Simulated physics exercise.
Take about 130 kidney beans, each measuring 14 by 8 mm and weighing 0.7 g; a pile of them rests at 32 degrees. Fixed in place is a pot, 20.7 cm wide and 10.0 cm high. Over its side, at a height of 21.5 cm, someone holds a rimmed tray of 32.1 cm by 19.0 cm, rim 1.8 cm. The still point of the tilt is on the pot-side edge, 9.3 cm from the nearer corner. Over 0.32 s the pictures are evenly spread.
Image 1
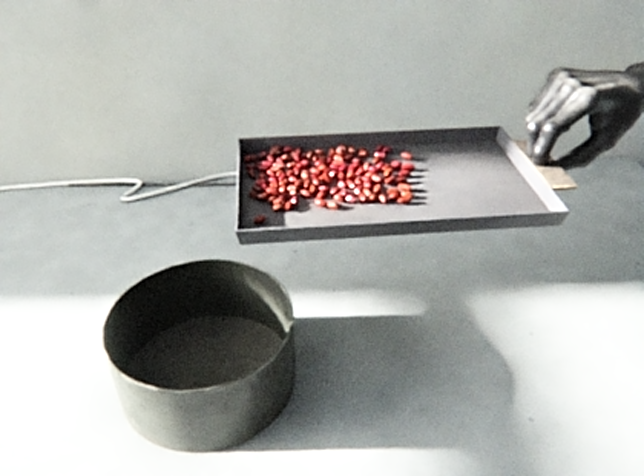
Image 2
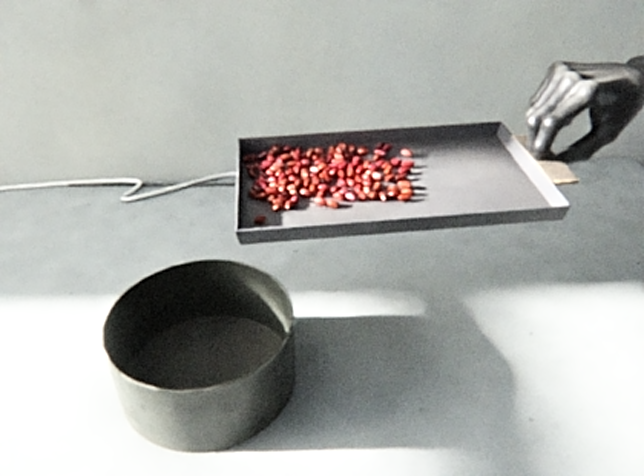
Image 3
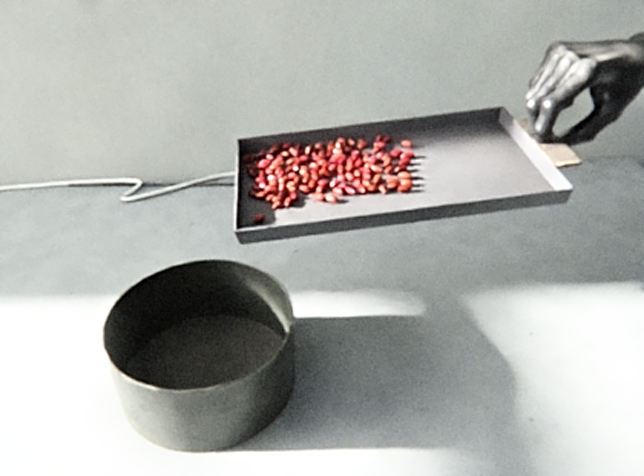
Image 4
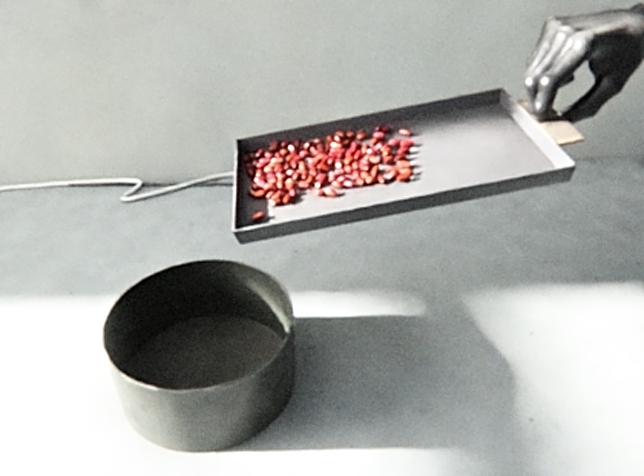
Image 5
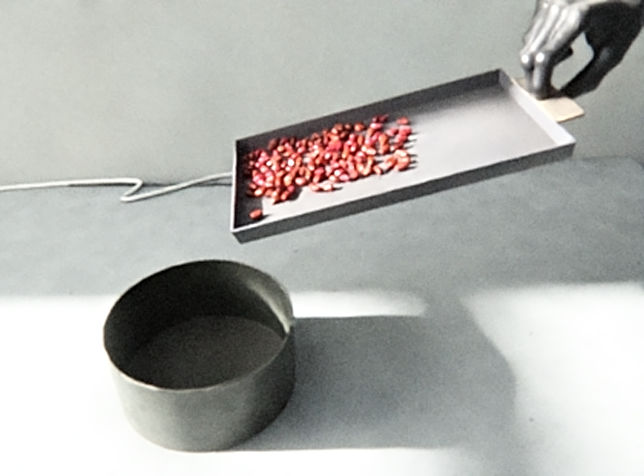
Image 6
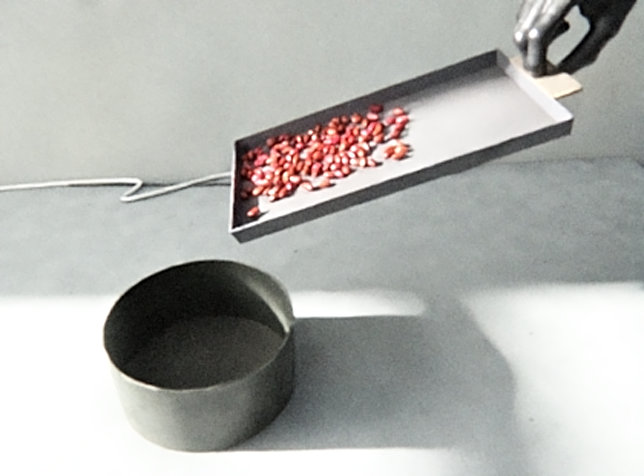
Tray of red beans tilting steadily as a hand raises its right end, its left edge staying above a round dark pot.
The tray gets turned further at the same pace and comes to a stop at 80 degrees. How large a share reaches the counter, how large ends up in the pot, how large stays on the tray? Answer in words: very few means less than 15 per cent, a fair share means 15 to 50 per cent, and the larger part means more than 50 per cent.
Counter: A fair share. Pot: A fair share. Left on the tray: A fair share.
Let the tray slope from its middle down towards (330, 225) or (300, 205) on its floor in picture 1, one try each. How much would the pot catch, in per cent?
About 85 and 75 per cent.
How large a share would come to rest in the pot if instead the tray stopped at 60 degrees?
Estimate: Roughly 0 percent.
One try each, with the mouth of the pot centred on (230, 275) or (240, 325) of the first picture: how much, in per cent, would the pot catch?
The shares would be near 60 and 20 per cent respectively.
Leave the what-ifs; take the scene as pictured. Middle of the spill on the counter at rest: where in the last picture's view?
About (191, 290).
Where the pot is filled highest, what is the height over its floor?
Top level: Approx. 1.0 cm.
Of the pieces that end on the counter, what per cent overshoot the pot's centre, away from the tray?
About 60 per cent.
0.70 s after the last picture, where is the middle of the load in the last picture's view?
The load's centre is near (247, 155) at that time.
Then, 0.42 s after the last picture, tilt 48 degrees; the tray holds 100 %, the pot 0 %.
Then, 0.70 s after the last picture, tilt 67 degrees; the tray holds 100 %, the pot 0 %.
Then, 1.09 s after the last picture, tilt 80 degrees; the tray holds 45 %, the pot 20 %.
In the end, counter 30 %, pot 40 %, tray 30 %.
